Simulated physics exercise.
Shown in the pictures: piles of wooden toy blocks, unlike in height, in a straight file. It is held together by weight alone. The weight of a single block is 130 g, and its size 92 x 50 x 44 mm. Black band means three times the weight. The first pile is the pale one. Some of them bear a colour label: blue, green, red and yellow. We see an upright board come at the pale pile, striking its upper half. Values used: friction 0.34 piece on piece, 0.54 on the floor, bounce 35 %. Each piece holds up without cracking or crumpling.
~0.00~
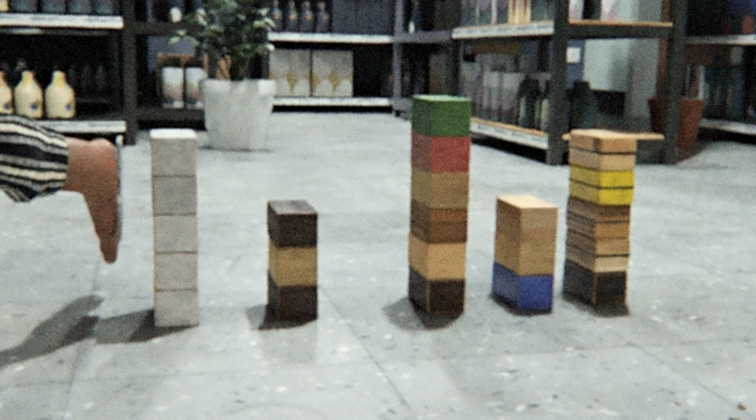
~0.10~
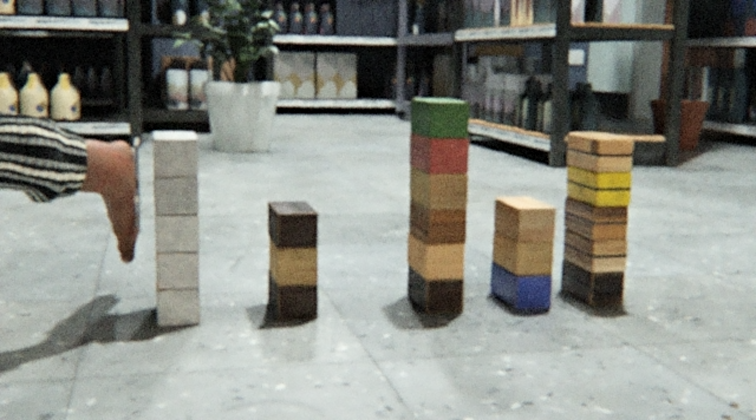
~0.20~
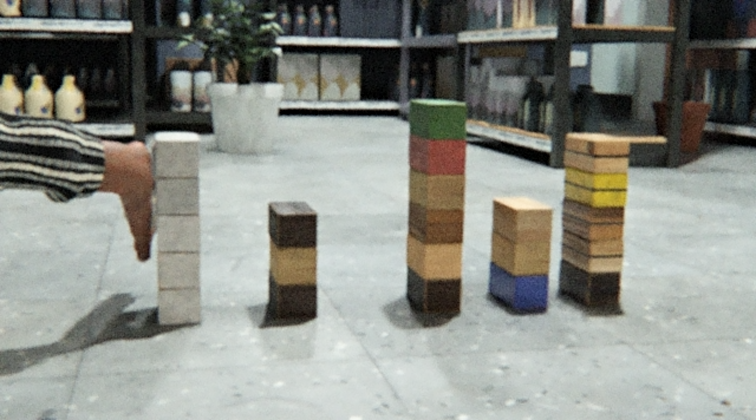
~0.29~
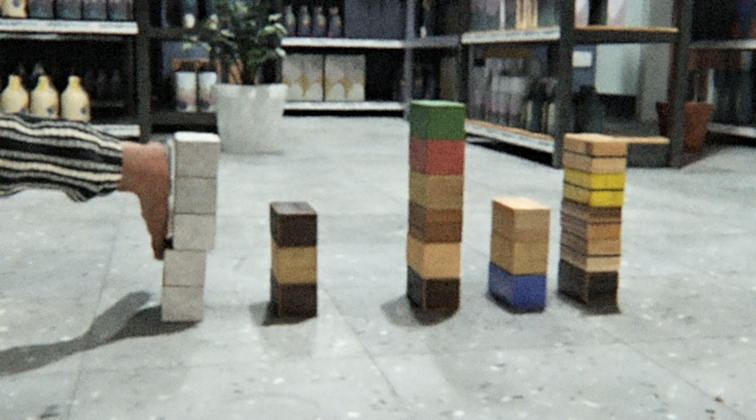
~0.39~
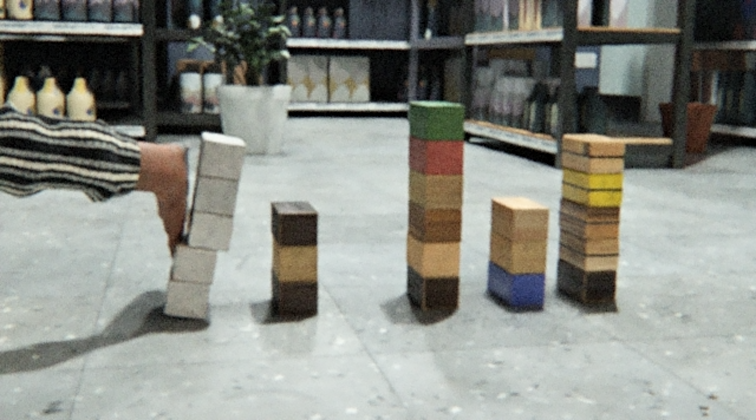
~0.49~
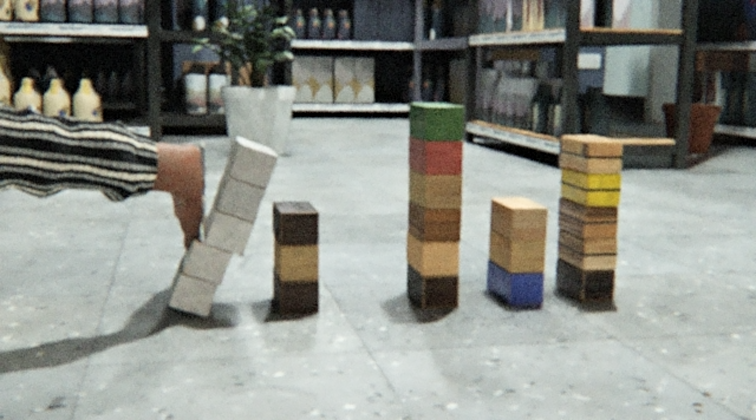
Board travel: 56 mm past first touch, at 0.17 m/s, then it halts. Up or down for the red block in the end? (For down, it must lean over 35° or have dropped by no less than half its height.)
Up.
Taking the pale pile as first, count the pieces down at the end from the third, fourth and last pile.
Counting each pile, the third has 0, the fourth 0 and the last 0.
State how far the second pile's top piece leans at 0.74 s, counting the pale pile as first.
About 20°.
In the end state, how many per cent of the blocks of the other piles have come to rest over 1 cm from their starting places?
I count 25 % as shifted.
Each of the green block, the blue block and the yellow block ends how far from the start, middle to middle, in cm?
Green 0 cm, blue 0 cm, yellow 0 cm.
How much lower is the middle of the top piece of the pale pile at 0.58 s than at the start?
Roughly 4 cm lower.
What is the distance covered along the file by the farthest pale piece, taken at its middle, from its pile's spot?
Roughly 28 centimetres.
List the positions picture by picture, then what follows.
In the first picture (pixels give the middle of a visible side; the camera moves round a little), board (119, 177) 34 mm short; red block (451, 155); green block (452, 118); yellow block (617, 188); none of the others has stirred.
The second picture shows board (136, 177) 17 mm short; red block (450, 156).
The third picture shows board (153, 178) 1 mm in; red block (447, 157).
The fourth picture shows board (171, 178) 16 mm in; red block (446, 158).
The fifth picture shows board (187, 178) 33 mm in, top of the pale pile leaning 10°; red block (445, 158); none of the others has stirred.
The sixth picture shows board (204, 178) 49 mm in, top of the pale pile leaning 20°; red block (445, 158); green block (445, 124); yellow block (605, 190); none of the others has stirred.
After 0.58 s, 1 of the pale pile down; none of the 17 other blocks down, 1 disturbed; red block unmoved.
After 0.74 s, 5 of the pale pile down; none of the 17 other blocks down, 3 disturbed; red block unmoved.
After 0.90 s, 5 of the pale pile down; 3 of the 17 other blocks down; red block unmoved.
In the end (1.6 s), 5 of the pale pile down; 3 of the 17 other blocks down; red block 5 mm from its place; green block unmoved; blue block unmoved. From the last view, middles, red block near (439, 155), green block near (437, 121).
